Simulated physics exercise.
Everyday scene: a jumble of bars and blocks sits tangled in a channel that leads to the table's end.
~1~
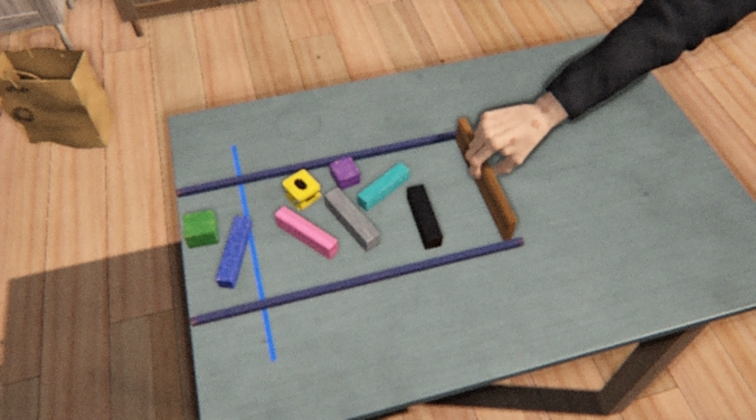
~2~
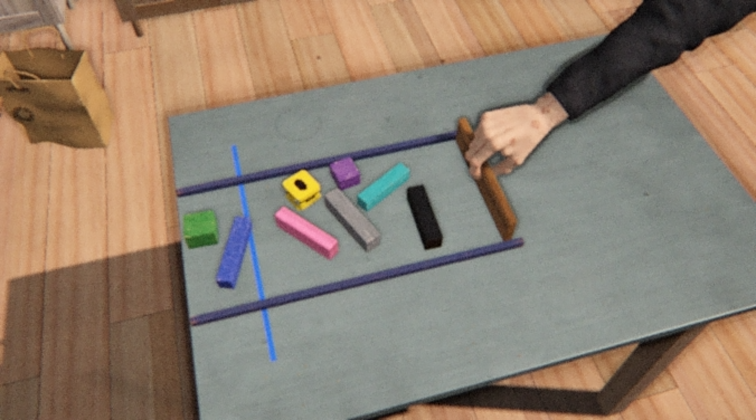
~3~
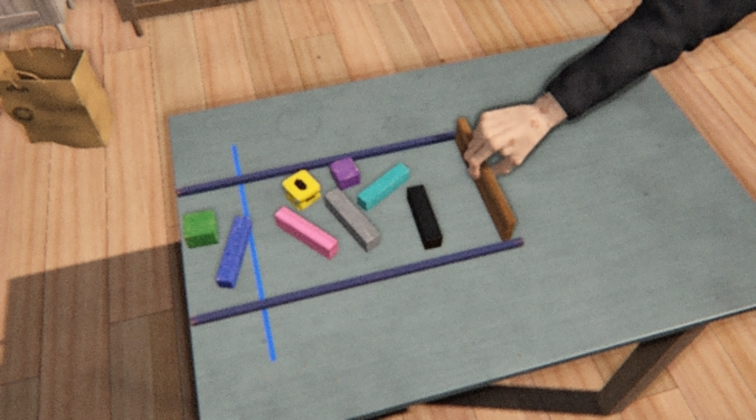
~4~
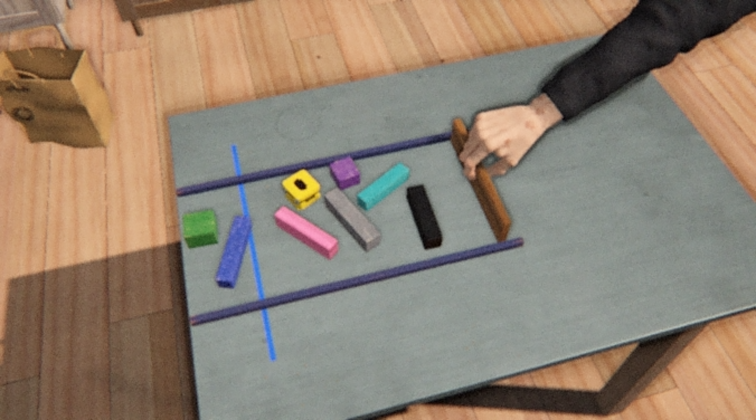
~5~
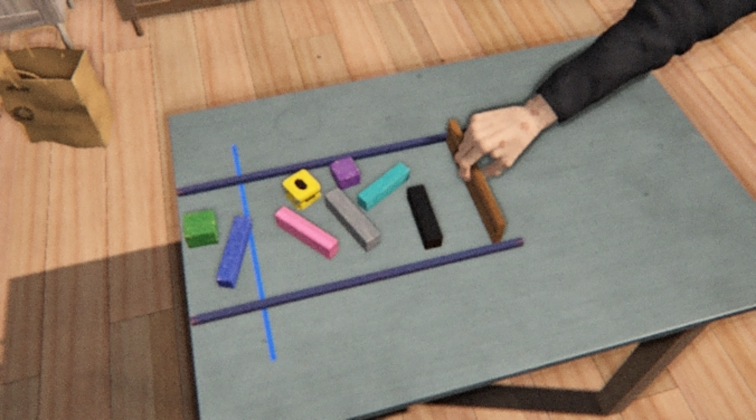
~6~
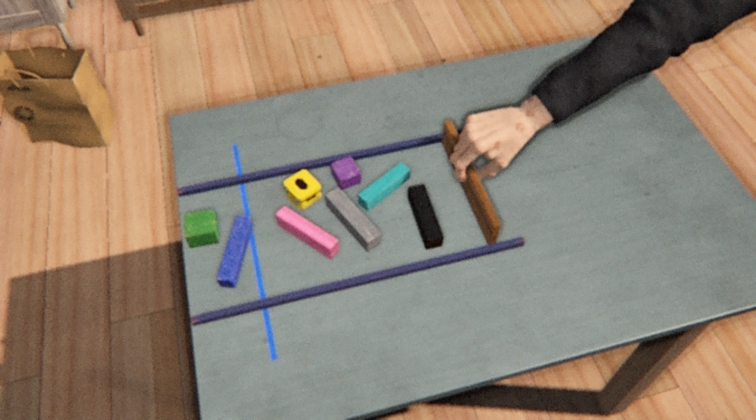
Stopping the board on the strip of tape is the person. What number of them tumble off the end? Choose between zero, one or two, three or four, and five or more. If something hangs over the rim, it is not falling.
The count is one or two.
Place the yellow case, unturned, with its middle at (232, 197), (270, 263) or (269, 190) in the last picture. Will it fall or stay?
Trying each place in order, it remains in place, it remains in place and it remains in place.
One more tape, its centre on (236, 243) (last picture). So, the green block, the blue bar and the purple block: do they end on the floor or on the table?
The green block is gone. The blue bar is gone. The purple block is still there.
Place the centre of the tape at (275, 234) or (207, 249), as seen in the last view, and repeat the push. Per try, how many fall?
0 and 5.
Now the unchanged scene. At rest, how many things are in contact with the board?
The count comes out at 3.
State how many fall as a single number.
2.
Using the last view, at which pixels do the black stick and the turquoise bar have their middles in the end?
Near (246, 258) and (227, 228).
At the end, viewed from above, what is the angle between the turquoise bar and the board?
Some 30 degrees.
Early on, none off yet; green block at rest near (202, 229); blue bar at rest near (236, 251); pink stick at rest near (307, 232).
A while later, none off yet; green block at rest near (202, 229); blue bar at rest near (236, 251); pink stick travelled a little near (286, 248).
Further along, none off yet; green block travelled a little near (191, 226); blue bar travelled a little near (203, 252); pink stick travelled about its own width near (236, 272).
Finally, the number that fall off is one or two; lost, blue bar and green block.
